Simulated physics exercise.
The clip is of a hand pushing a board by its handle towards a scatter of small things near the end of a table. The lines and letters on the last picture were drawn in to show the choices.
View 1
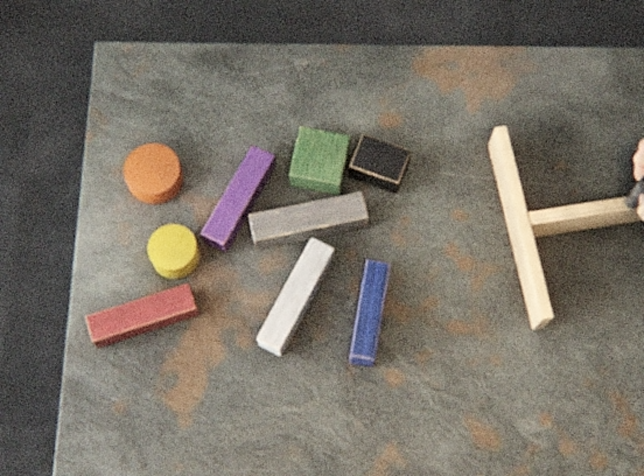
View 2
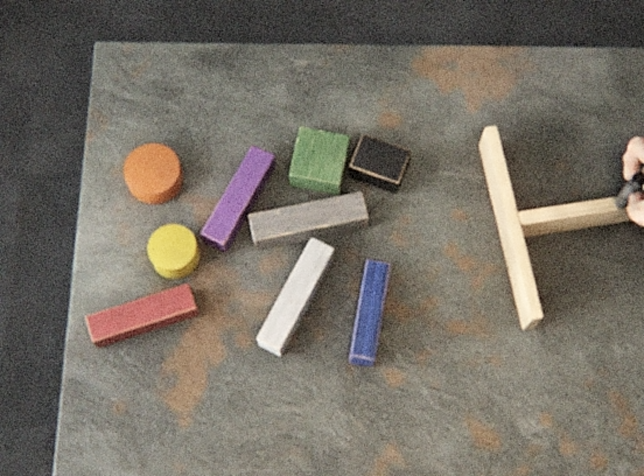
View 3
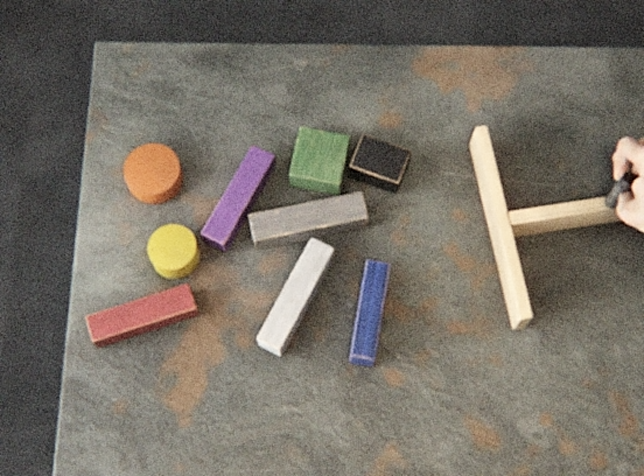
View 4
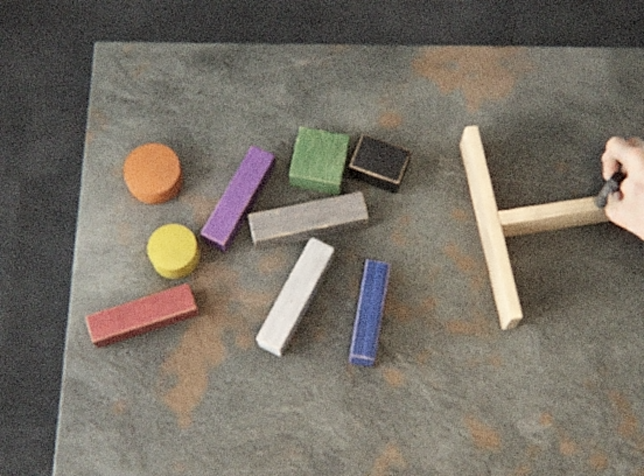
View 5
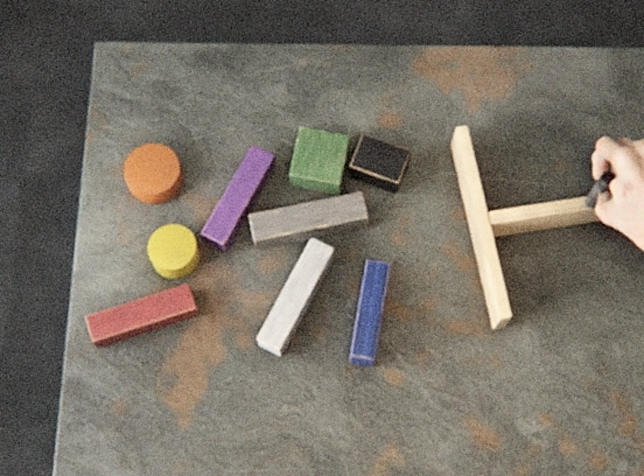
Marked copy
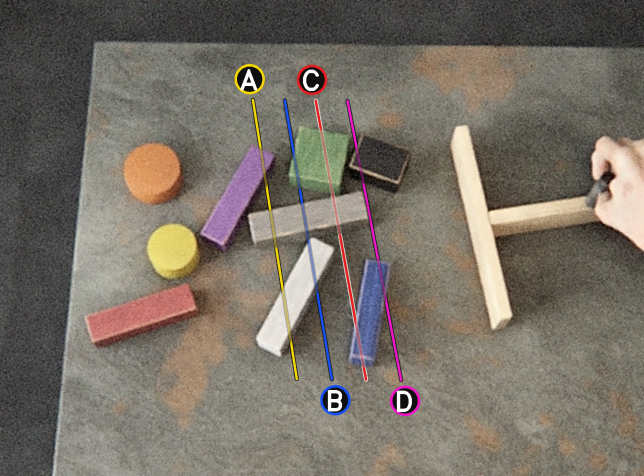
The clip opens on a stone-patterned tabletop scattered with small coloured pieces, with a pale wooden T-shaped board at the right. A hand gripping the board's handle comes further into view as it pushes the board slowly leftward, a short distance, narrowing the gap while the pieces stay still.
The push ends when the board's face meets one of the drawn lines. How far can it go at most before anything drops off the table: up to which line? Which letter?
Stop at A.
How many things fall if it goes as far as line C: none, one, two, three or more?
The count is none.
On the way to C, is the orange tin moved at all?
By then, no.
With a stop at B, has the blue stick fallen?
By then, no.
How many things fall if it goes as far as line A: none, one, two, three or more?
The count is none.
On the marked copy, A at (274, 233); B at (307, 233); C at (340, 233); D at (373, 234).
With A. Early on, board (408, 218); green block (306, 162); black block (358, 172).
Further on, board (333, 217); yellow tin (155, 254); purple bar (194, 196).
At the end, board (278, 216); orange tin (101, 173); yellow tin (129, 264); nothing has fallen.
As for the rest, B is safe but short; C is safe but short; D is safe but short.
